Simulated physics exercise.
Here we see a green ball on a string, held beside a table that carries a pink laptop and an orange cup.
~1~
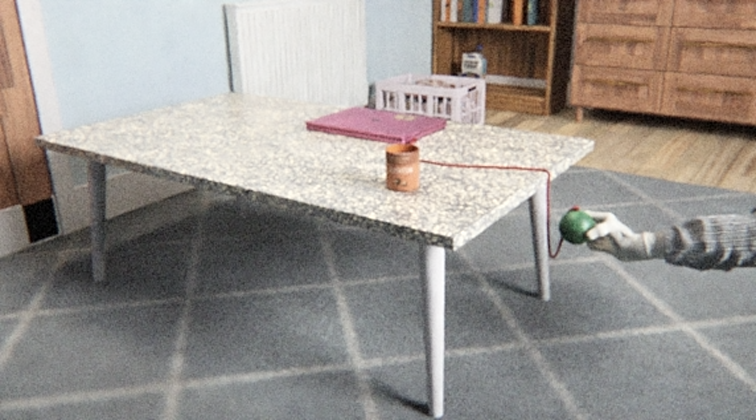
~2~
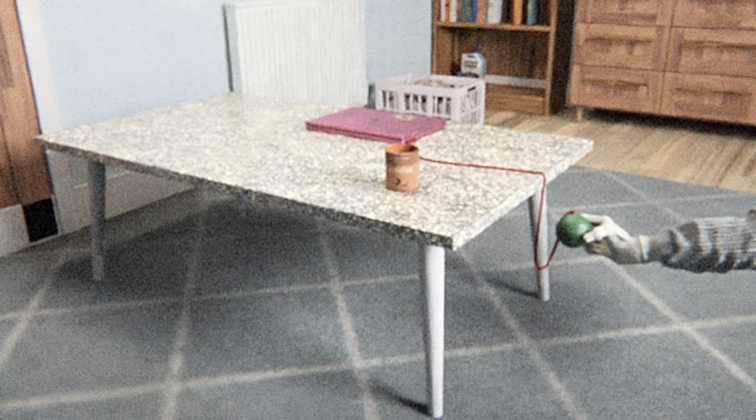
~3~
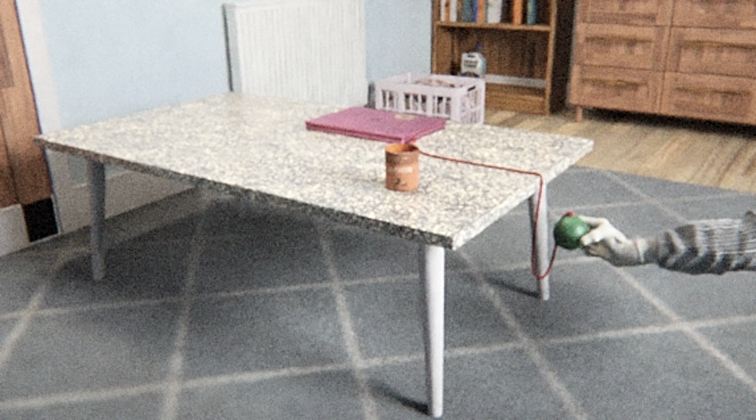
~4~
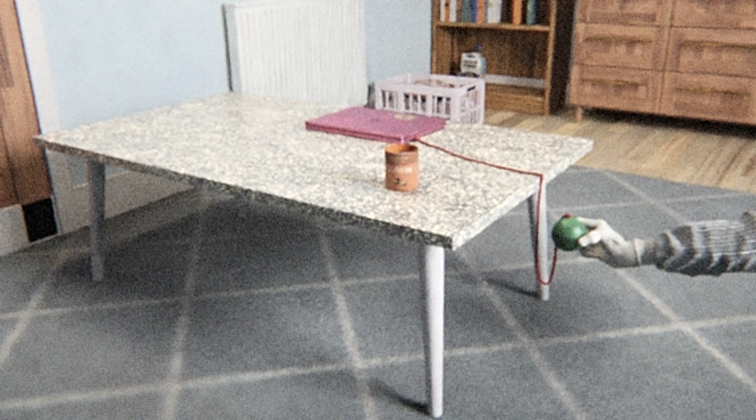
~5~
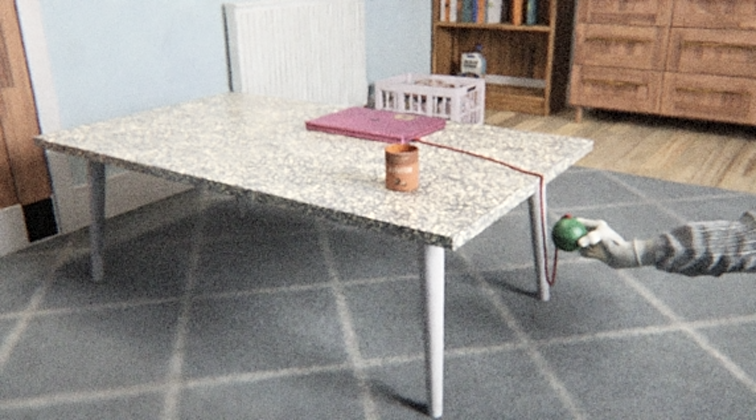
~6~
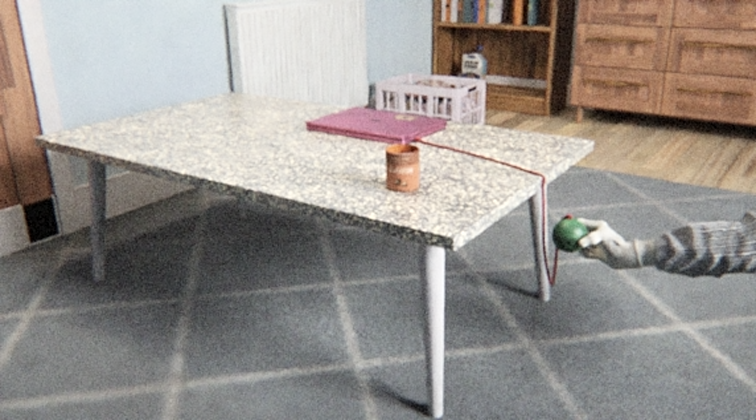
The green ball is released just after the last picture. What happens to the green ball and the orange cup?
The green ball goes all the way down; the orange cup stays put.
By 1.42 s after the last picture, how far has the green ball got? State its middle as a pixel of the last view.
By that time: (558, 353).
Then, 0.20 s after the last picture, ball below the edge near (565, 278); laptop unmoved; cup unmoved.
Then, 0.38 s after the last picture, ball on the floor near (558, 353); laptop unmoved; cup unmoved.
At rest, ball on the floor near (558, 353); laptop unmoved; cup unmoved. The green ball reaches the floor and the orange cup remains where it stands.
